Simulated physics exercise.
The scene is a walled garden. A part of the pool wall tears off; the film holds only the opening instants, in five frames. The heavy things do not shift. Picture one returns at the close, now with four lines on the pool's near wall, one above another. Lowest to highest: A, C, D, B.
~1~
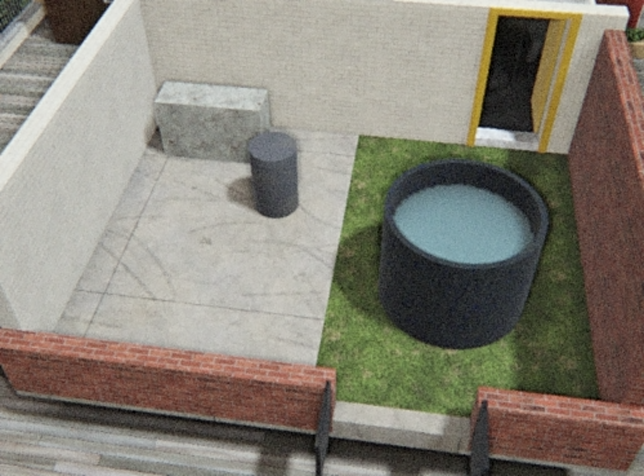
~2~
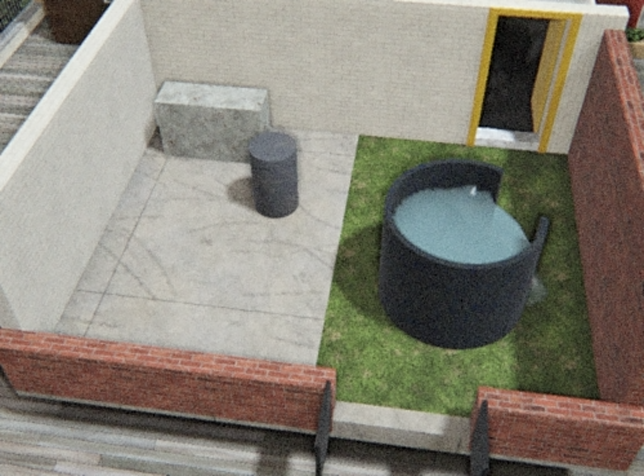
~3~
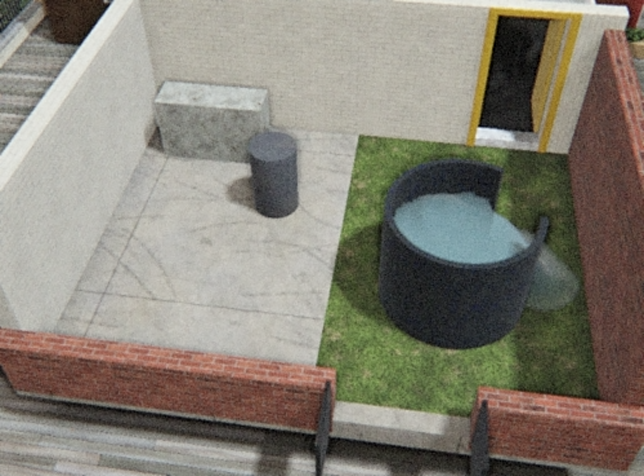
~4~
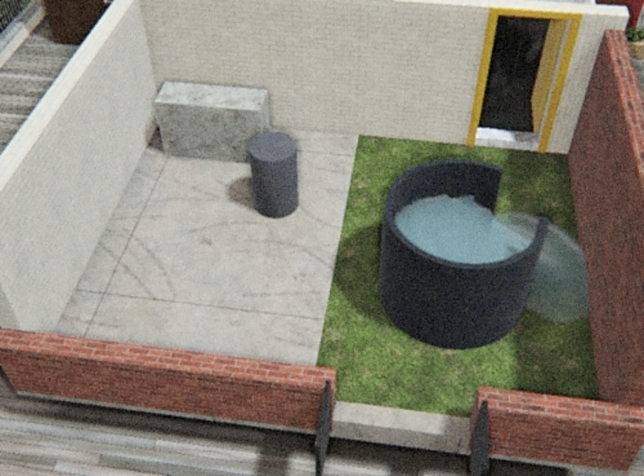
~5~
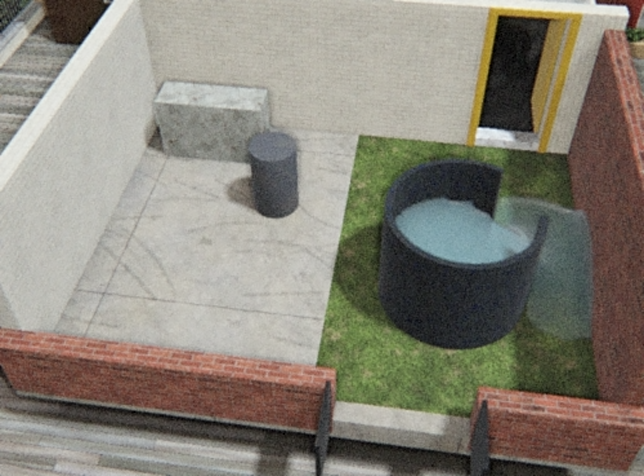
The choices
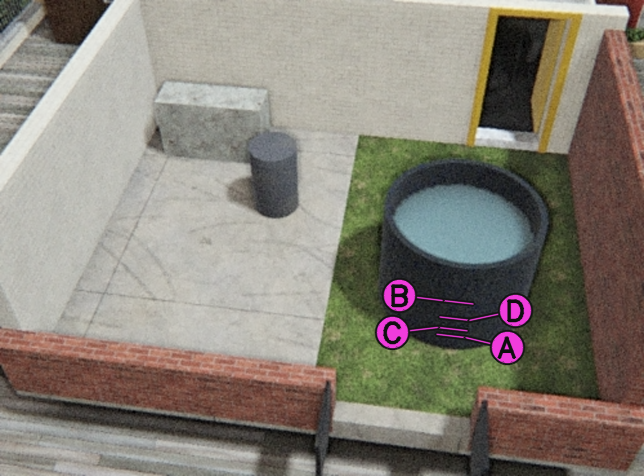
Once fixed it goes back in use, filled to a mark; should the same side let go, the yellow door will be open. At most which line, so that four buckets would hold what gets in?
I would pick mark D.
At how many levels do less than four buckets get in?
Three of the four.
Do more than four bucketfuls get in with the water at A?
No, not at all.
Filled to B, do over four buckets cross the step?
Yes, it does.
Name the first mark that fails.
That is mark B.
In magenta, A at (451, 335); B at (457, 302); C at (452, 329); D at (454, 318); from the bottom up A, C, D, B.
With A, nothing gets over.
With B, about 10 bucketfuls get in.
With C, nothing gets over.
With D, a bucket or two gets in.
